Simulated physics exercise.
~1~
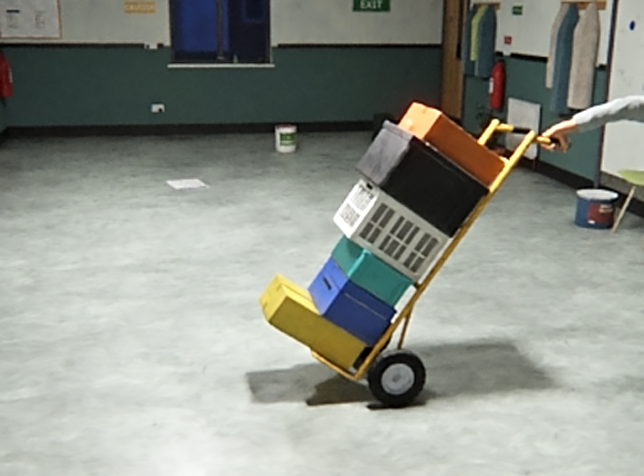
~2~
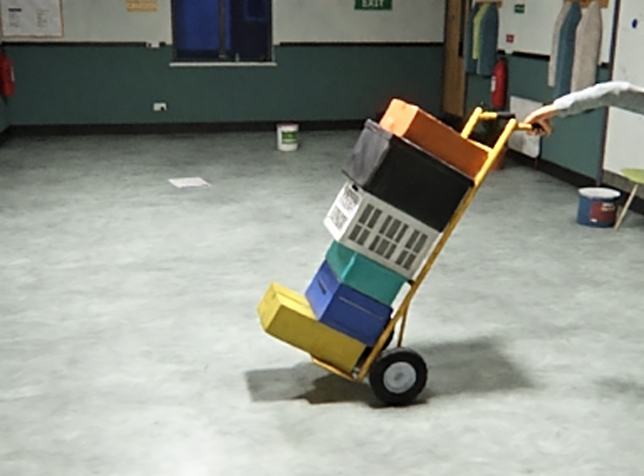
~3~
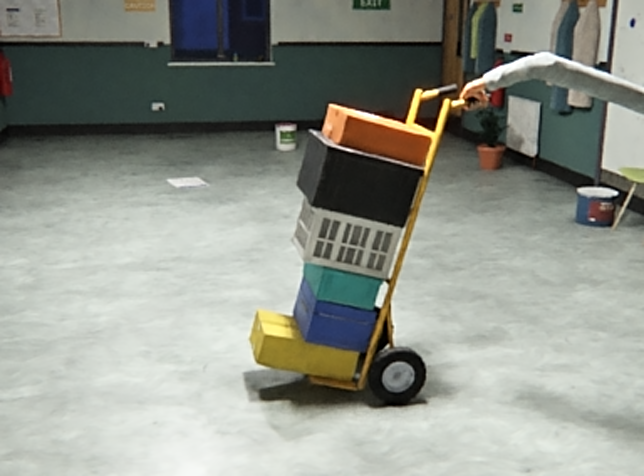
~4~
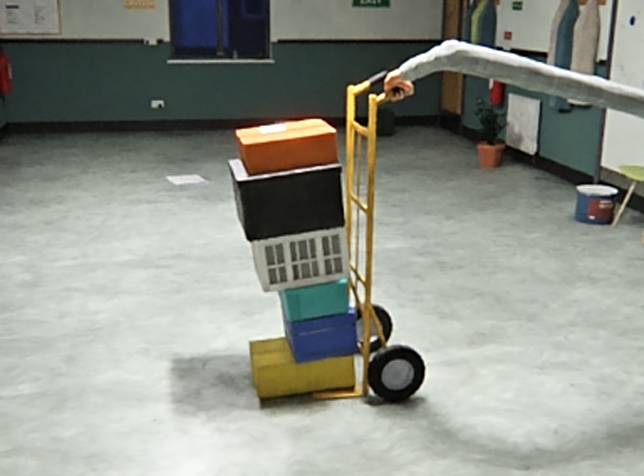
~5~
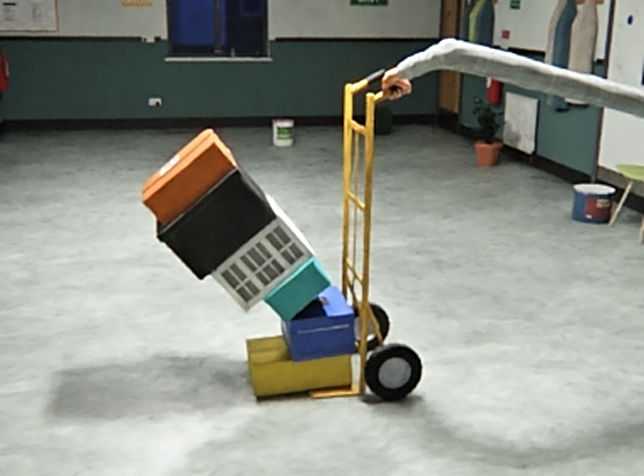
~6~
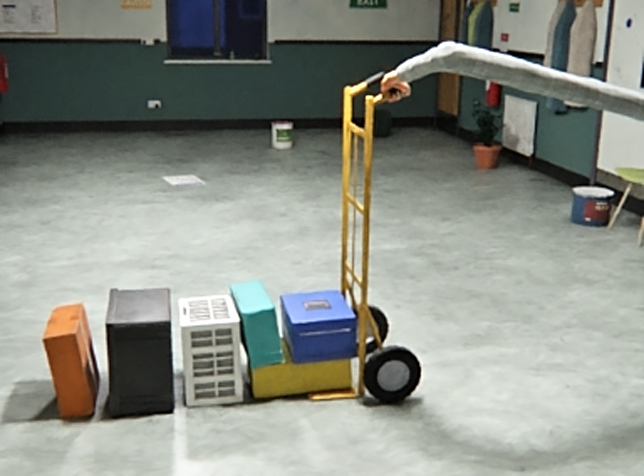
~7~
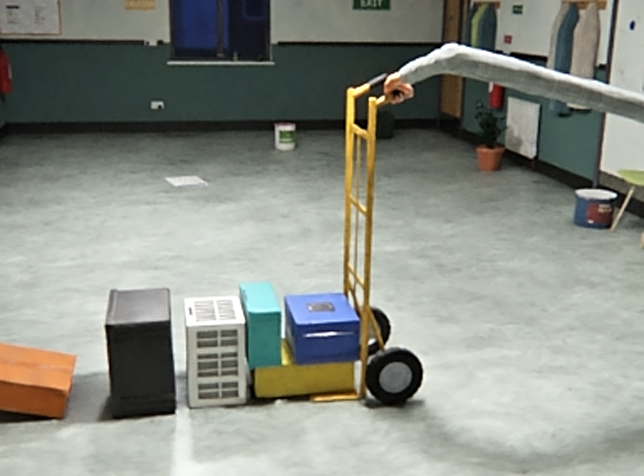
Yellow hand truck tipping upright under a hand, its top four stacked containers toppling left onto the floor, blue and yellow boxes staying.
